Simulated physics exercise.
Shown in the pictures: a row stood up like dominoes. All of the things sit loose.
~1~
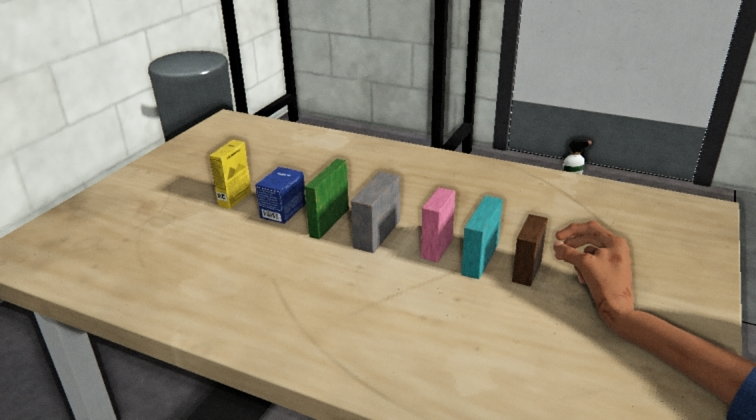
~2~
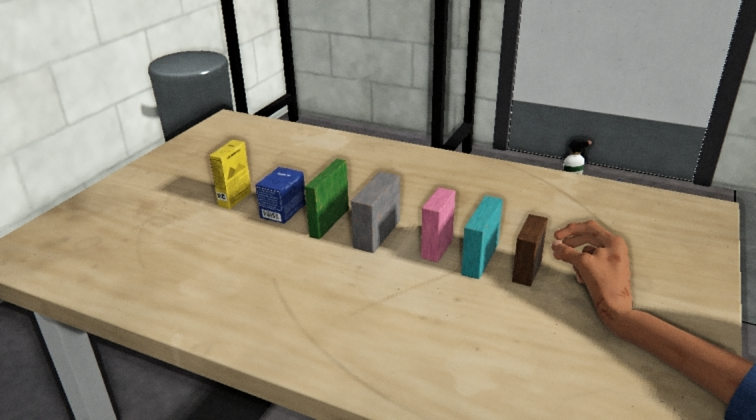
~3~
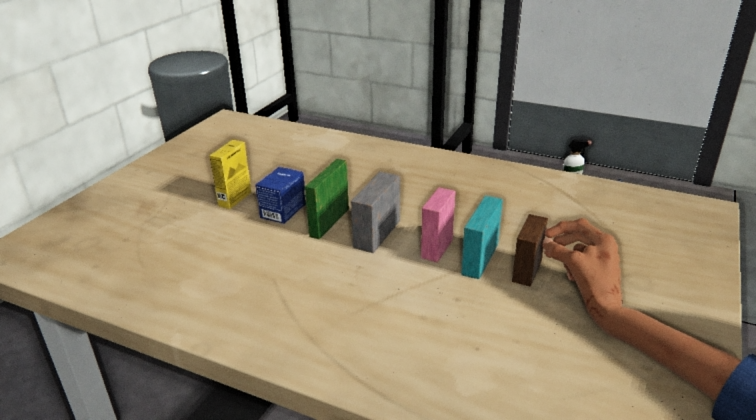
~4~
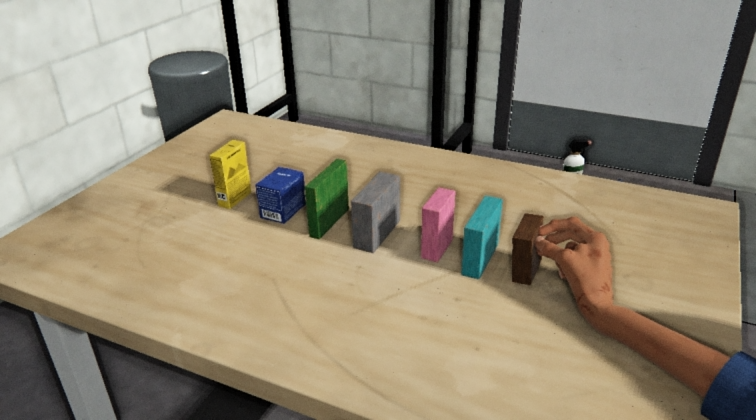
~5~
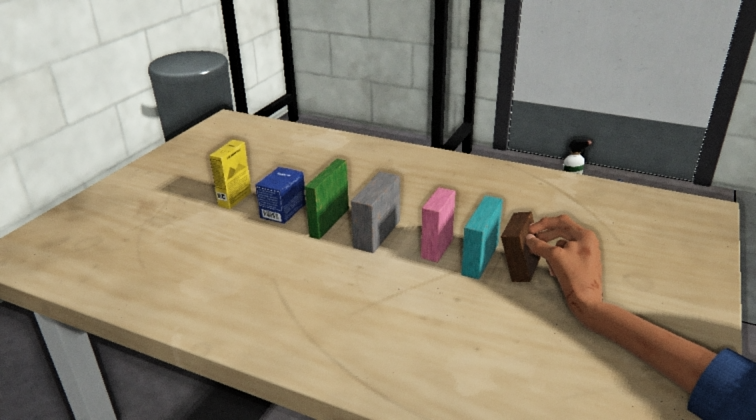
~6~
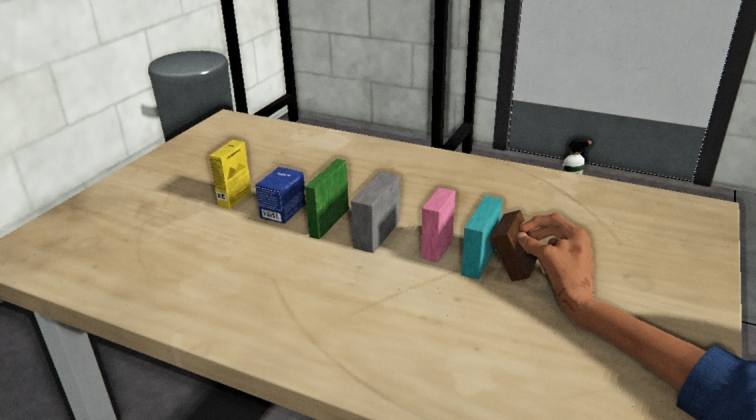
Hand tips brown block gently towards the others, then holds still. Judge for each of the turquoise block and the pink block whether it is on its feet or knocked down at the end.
Turquoise block - knocked down; pink block - knocked down.
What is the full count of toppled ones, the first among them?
Total: 3.
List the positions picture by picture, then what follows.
The first picture shows turquoise block (482, 237); pink block (438, 225).
The second picture shows grey block (377, 212); green board (328, 199).
The third picture shows blue packet (282, 195); grey block (377, 212).
The fourth picture shows brown block 5° over; green board (328, 199); blue packet (282, 195).
The fifth picture shows brown block 17° over; grey block (377, 212); green board (328, 199).
The sixth picture shows brown block 29° over; turquoise block (482, 237); pink block (438, 225).
Then, 0.30 s past the last view, brown block 60° over; turquoise block rocked 36° from its first pose near (463, 232); pink block rocked 8° from its first pose near (434, 223).
Then, 0.40 s past the last view, brown block 66° over; turquoise block rocked 56° from its first pose near (455, 234); pink block rocked 38° from its first pose near (419, 221).
Finally, down or leaning hard on the table, turquoise block and pink block; the other 3 still in place. Final places as the last picture's camera would see them, turquoise block near (451, 236), pink block near (410, 224).
